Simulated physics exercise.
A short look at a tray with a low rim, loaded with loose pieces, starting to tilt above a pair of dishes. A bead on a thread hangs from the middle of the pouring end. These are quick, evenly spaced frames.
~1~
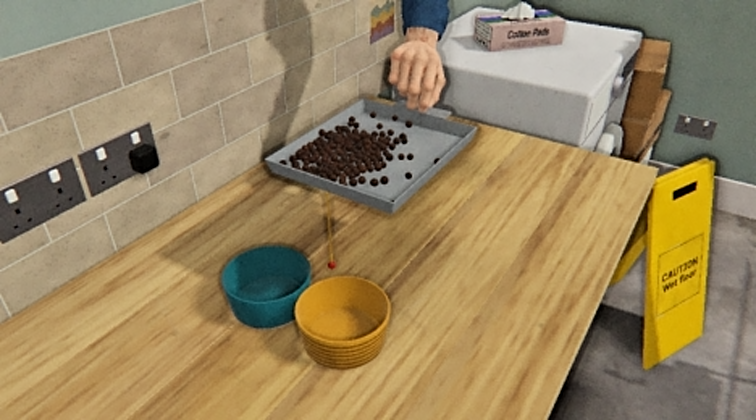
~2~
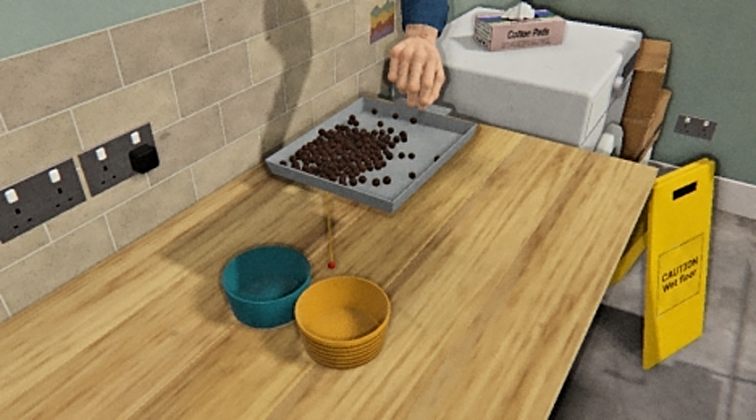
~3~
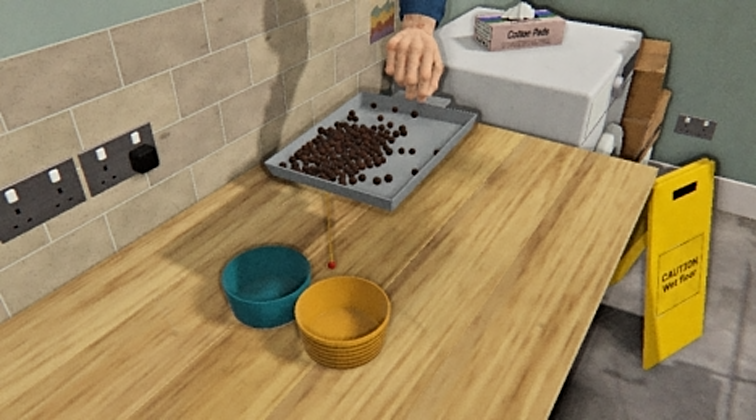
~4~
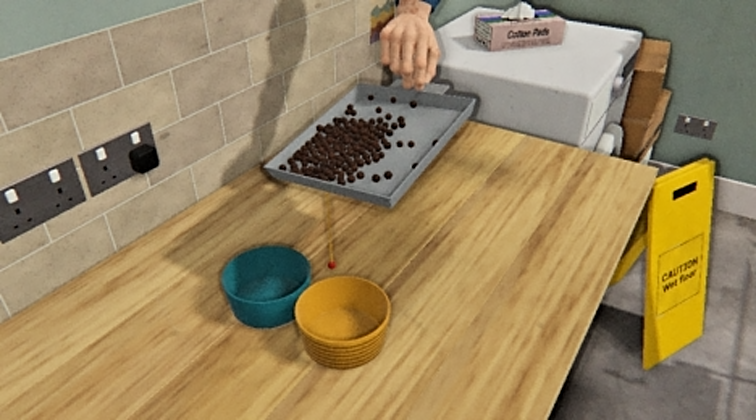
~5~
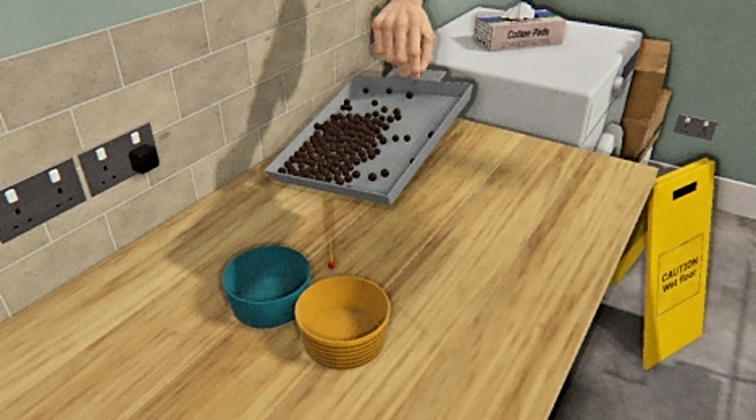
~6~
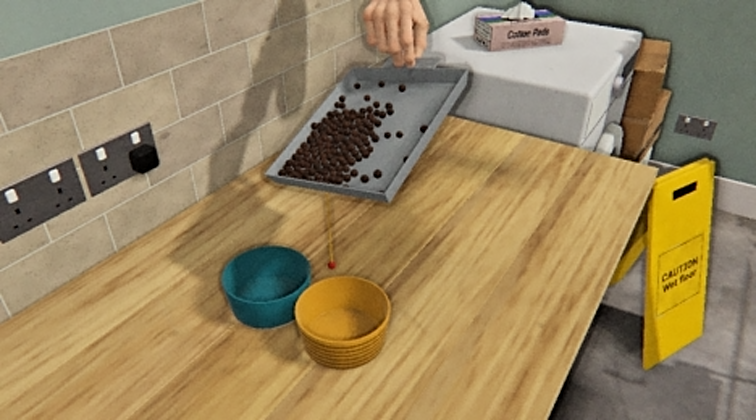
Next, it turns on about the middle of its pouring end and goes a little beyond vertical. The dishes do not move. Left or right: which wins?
Fuller: The left-hand dish.
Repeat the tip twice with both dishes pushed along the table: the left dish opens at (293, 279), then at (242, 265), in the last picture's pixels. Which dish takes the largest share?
At the first place the left dish, at the second the dish on the left.
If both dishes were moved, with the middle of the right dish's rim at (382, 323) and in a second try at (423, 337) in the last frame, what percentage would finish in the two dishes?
The first gives 20 %, the second 0 %.
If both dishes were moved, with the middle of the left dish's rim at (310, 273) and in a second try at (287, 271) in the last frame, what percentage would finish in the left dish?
In turn 30 and 80 in a hundred.
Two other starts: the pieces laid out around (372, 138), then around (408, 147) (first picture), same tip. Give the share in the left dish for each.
About 80 and 80 per cent.
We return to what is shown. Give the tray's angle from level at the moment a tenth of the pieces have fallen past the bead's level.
At some 75 degrees.
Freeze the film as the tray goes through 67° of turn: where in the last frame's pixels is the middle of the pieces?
At about (296, 171).
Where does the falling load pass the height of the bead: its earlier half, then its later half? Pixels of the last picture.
First near (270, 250), later near (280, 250).
Soon after the last picture, tray tipped steeply; most on the tray; a stray few in the left dish; a small part in the air.
A little later, tray tipped past a quarter turn; a stray few on the tray; most in the left dish; a small part outside both; a small part in the air.
Later still, tray tipped past a quarter turn; most in the left dish; a small part outside both.
By the end, tray tipped past a quarter turn; none in the right dish; most in the left dish; a small part outside both.
